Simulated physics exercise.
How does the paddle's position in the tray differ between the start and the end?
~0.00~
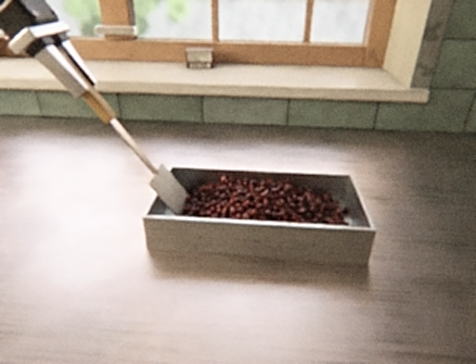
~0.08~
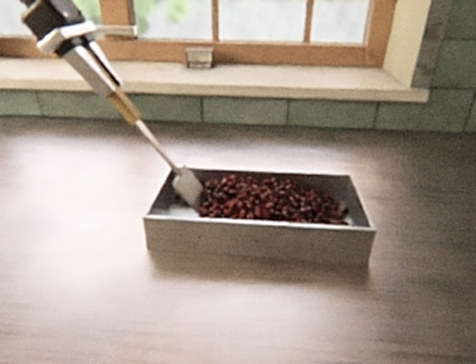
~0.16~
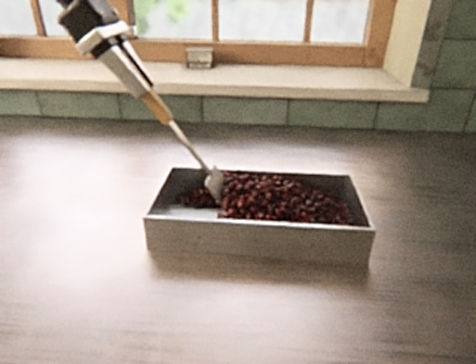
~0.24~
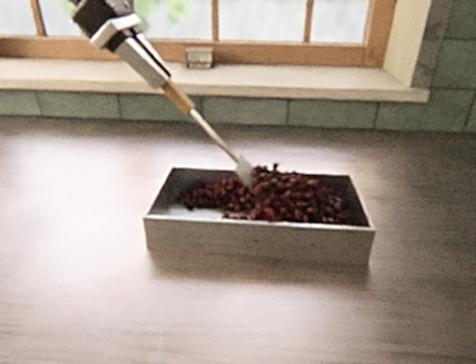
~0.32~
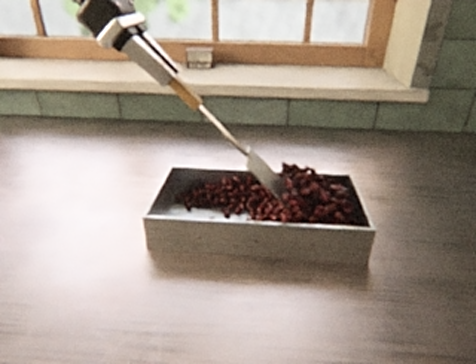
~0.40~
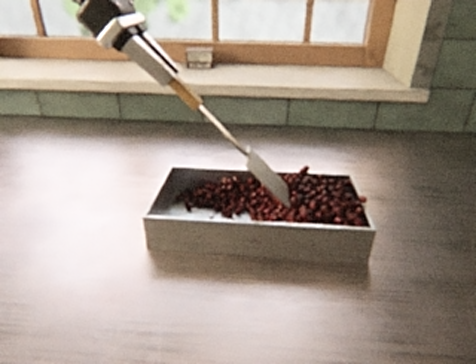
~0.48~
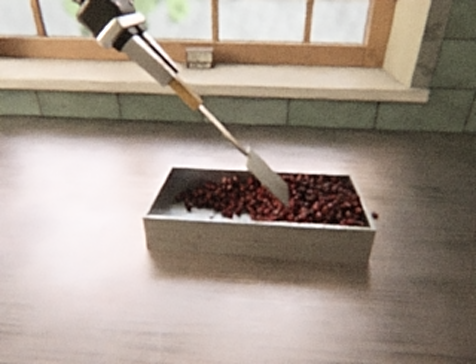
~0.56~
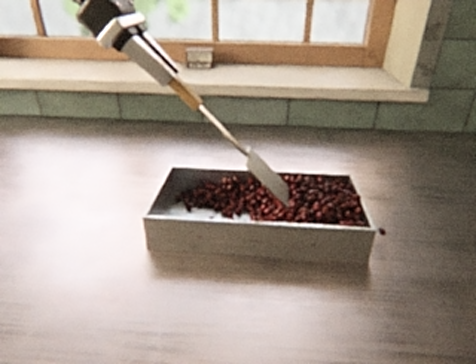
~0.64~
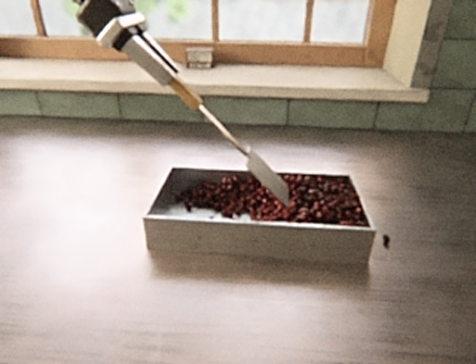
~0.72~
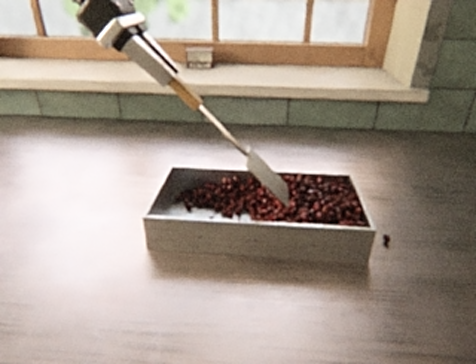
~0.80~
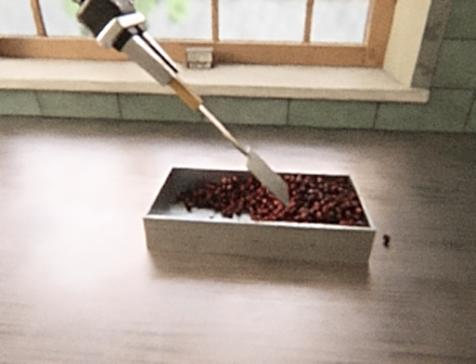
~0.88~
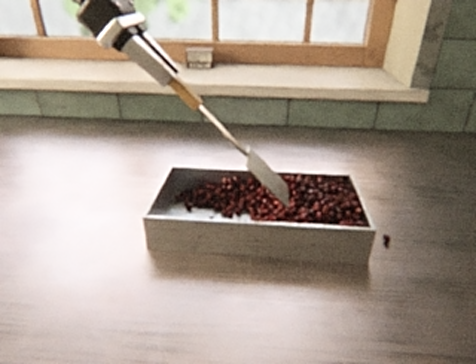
At the start the paddle is at the left end of the tray, and at the end it rests farther right, among the beans a little past the middle of the tray.
